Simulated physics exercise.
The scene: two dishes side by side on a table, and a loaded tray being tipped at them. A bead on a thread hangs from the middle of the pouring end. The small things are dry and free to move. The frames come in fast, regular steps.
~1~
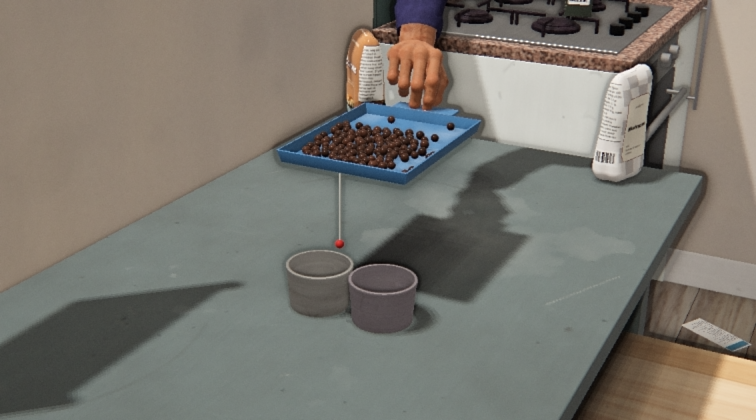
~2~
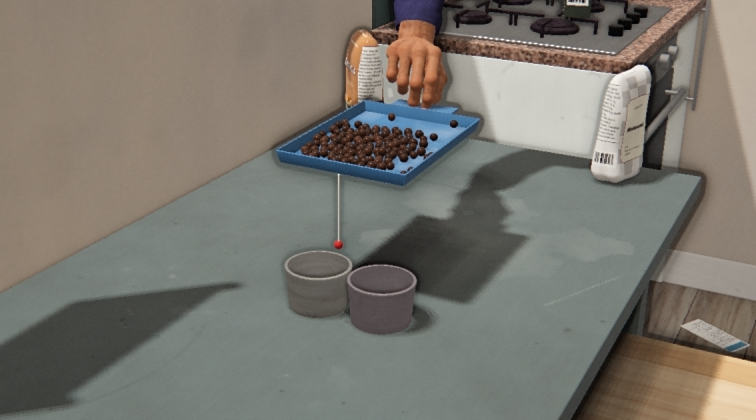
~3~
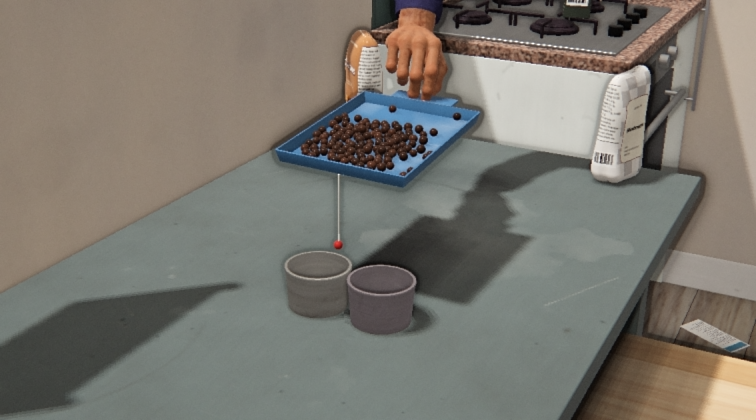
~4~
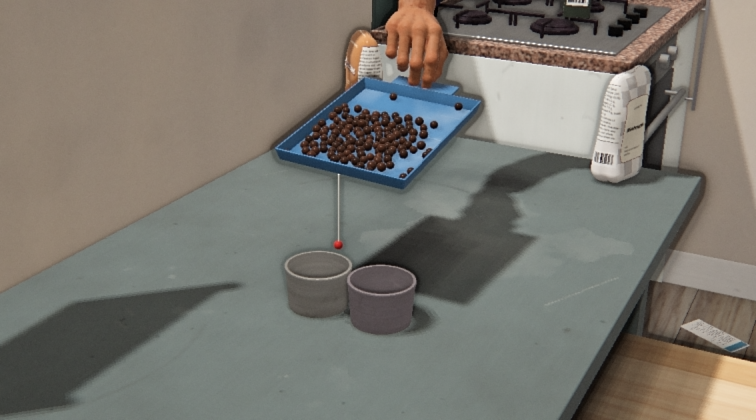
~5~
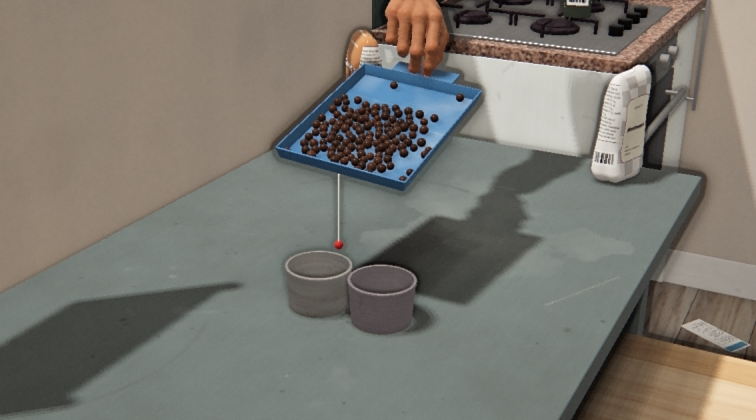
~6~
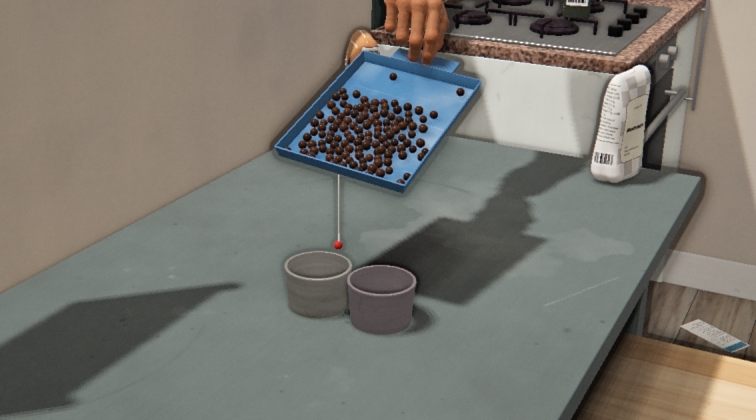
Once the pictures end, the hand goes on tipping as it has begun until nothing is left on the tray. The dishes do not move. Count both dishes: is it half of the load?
The two hold over half of the load.
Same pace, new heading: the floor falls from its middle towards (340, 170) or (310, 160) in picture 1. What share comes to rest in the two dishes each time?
First some 60, then 20 per cent.
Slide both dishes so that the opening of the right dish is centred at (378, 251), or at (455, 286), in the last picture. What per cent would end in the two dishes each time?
First some 0, then 40 per cent.
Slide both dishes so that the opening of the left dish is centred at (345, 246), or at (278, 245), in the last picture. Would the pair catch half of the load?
First the smaller part, then under half.
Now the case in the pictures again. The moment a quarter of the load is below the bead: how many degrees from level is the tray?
At some 80 degrees.
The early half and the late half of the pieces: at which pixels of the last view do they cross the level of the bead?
At about (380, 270), then at (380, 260).
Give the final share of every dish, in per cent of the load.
For the left dish some 10 %, for the right dish some 70 %.
Soon after the last picture, tray tipped steeply; nearly all on the tray; a stray few in the right dish; a small part in the air.
A little later, tray tipped past a quarter turn; a small part on the tray; about half in the right dish; a small part in the left dish; a small part outside both; a small part in the air.
Later still, tray tipped past a quarter turn; about two thirds in the right dish; a small part in the left dish; about a quarter outside both.
By the end, tray tipped past a quarter turn; about two thirds in the right dish; a small part in the left dish; about a quarter outside both.
